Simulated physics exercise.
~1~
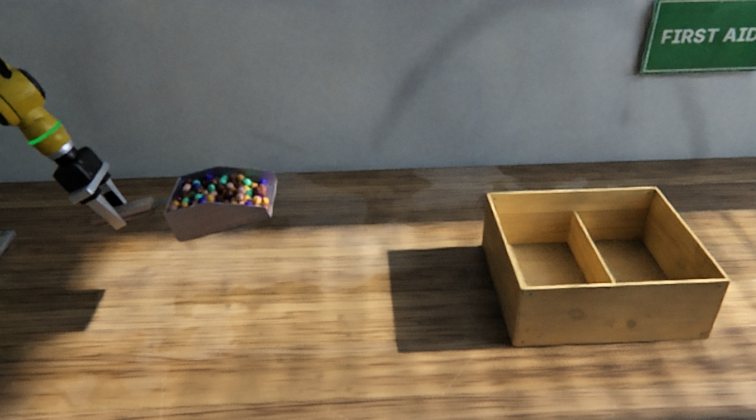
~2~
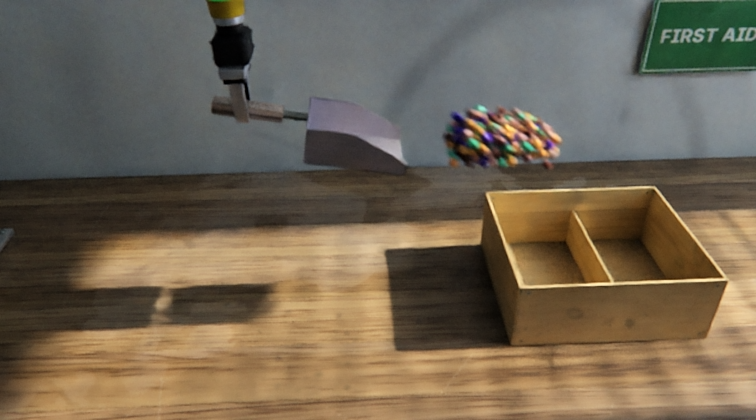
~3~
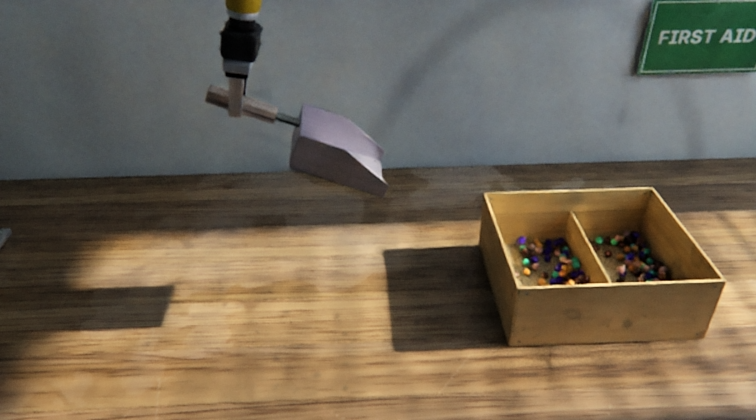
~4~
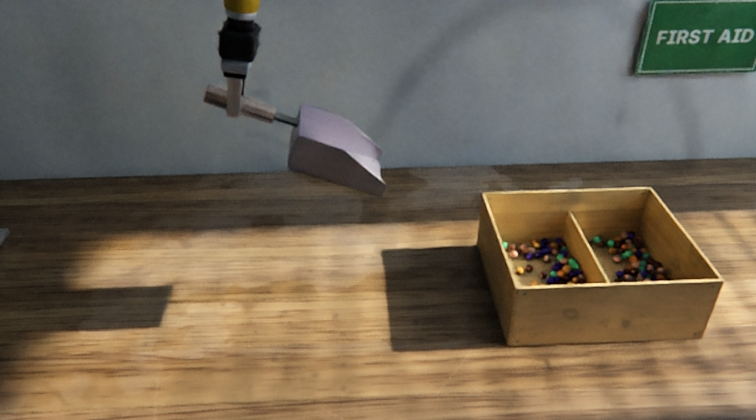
A yellow and black robot arm holds a pale, open-fronted scoop of colourful round sweets at the left of a sunlit wooden table, seen from the front and slightly above. At the right sits a wooden box split in two by a cross wall, with a green first aid sign on the grey wall behind. The arm swings the scoop right and upward, and the sweets fly off its front in a cluster towards the box. The scoop draws back slightly and tips further forward. The sweets land in both parts, lying scattered in similar amounts, while the emptied scoop hangs still.
